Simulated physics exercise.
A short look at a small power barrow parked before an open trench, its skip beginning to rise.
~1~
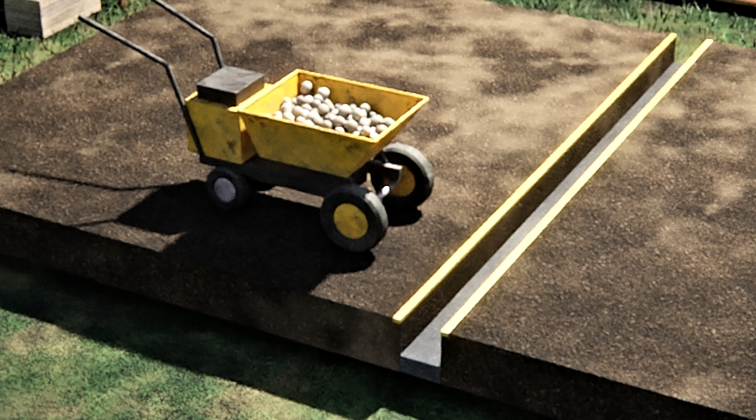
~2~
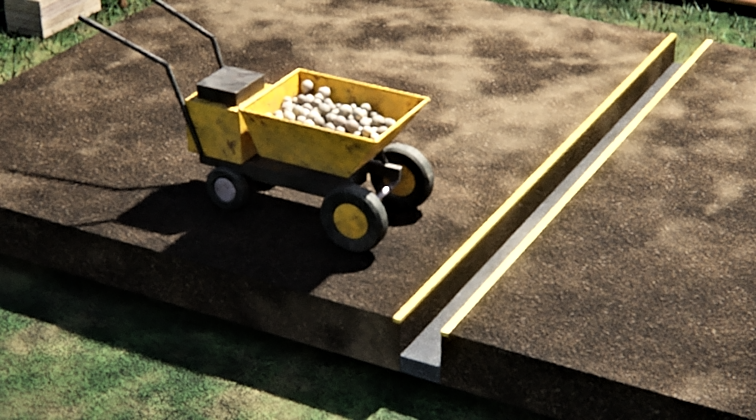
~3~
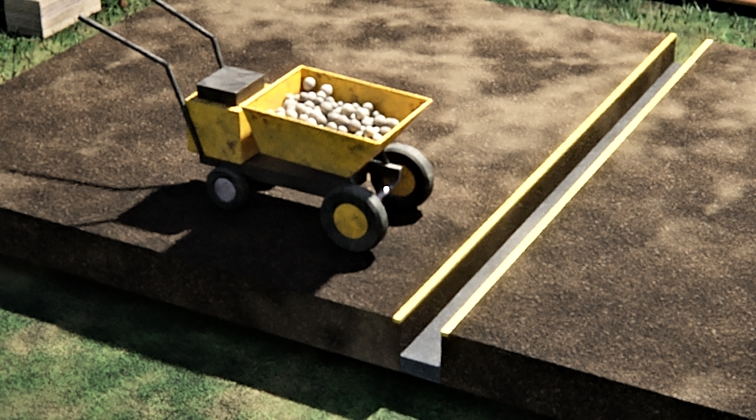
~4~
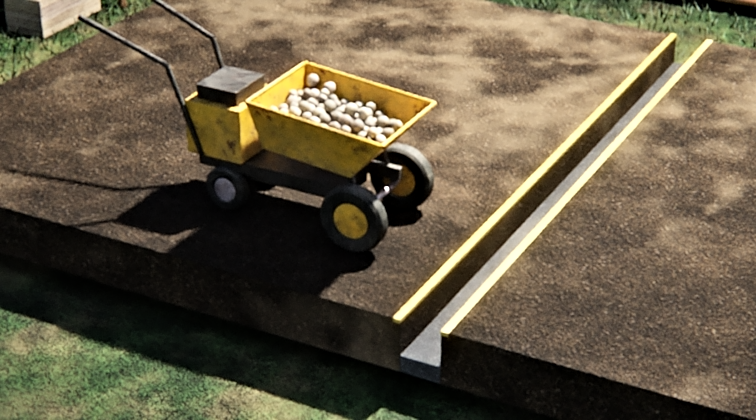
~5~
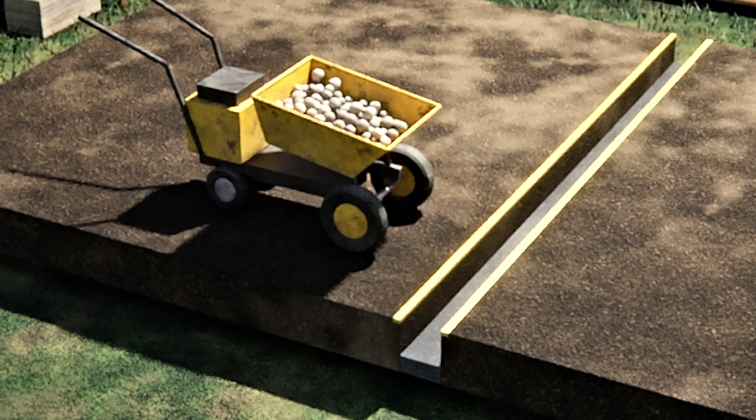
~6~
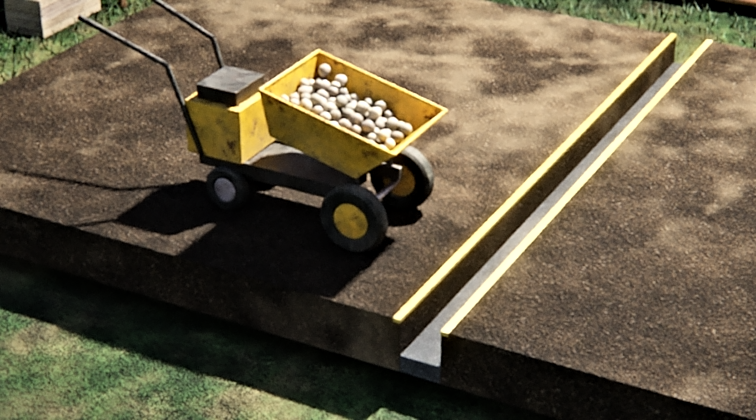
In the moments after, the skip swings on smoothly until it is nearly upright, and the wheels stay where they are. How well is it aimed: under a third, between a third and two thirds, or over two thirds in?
The trench ends with over two thirds of it.
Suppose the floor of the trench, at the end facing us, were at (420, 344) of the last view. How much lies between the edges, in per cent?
Close to 70 per cent.
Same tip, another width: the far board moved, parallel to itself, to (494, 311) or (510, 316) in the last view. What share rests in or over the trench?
The first gives 100 %, the second 100 %.
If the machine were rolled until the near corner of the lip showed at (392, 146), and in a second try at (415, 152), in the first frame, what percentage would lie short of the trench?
Near 0 % and 0 %.
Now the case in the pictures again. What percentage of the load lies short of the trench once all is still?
Some 0 per cent.
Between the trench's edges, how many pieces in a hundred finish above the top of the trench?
About 10 per cent.
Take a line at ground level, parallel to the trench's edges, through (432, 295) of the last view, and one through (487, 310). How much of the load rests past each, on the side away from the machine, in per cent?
About 90 and 10 per cent.
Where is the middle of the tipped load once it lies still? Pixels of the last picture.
At about (492, 270).
Shortly afterwards, skip tipped well over; the whole lot in the skip.
Next, skip tipped steeply; the bulk in the skip; a little in or heaped over the trench; a little falling.
Some moments later, skip tipped right over; a little in the skip; the bulk in or heaped over the trench; near a quarter beyond it.
In the end, skip tipped right over; the bulk in or heaped over the trench; near a quarter beyond it.
